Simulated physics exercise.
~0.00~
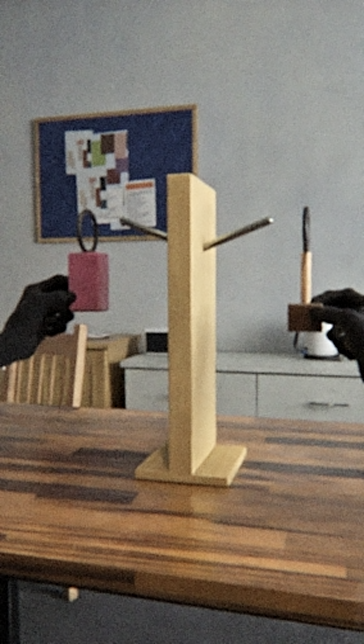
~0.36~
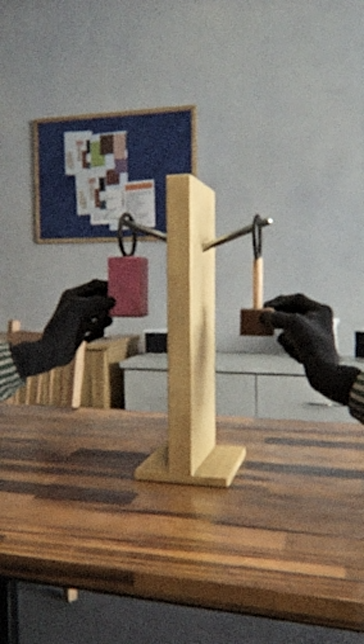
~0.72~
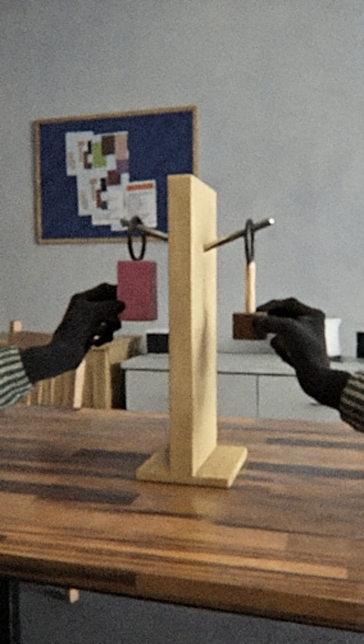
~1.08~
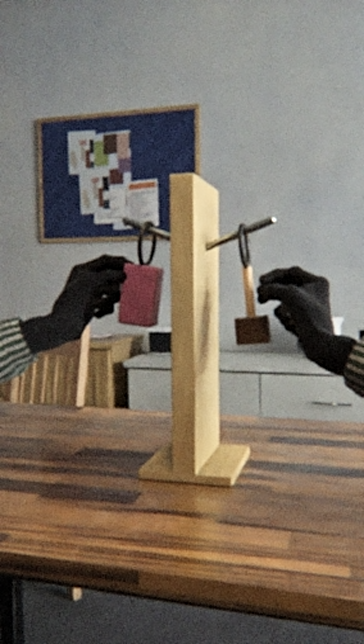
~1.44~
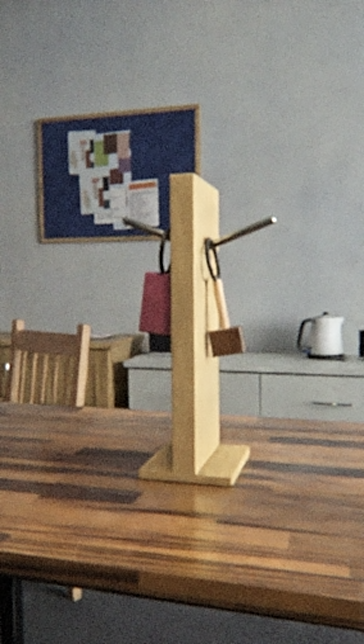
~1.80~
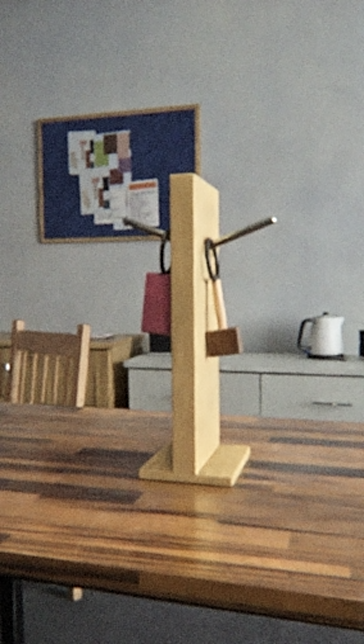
In the video, two gloved hands bring a pink pouch and a brown brush to opposite pegs of a wooden stand, loop them on and let go. Both items slide inward toward the post and remain hanging, the pouch left and the brush right.
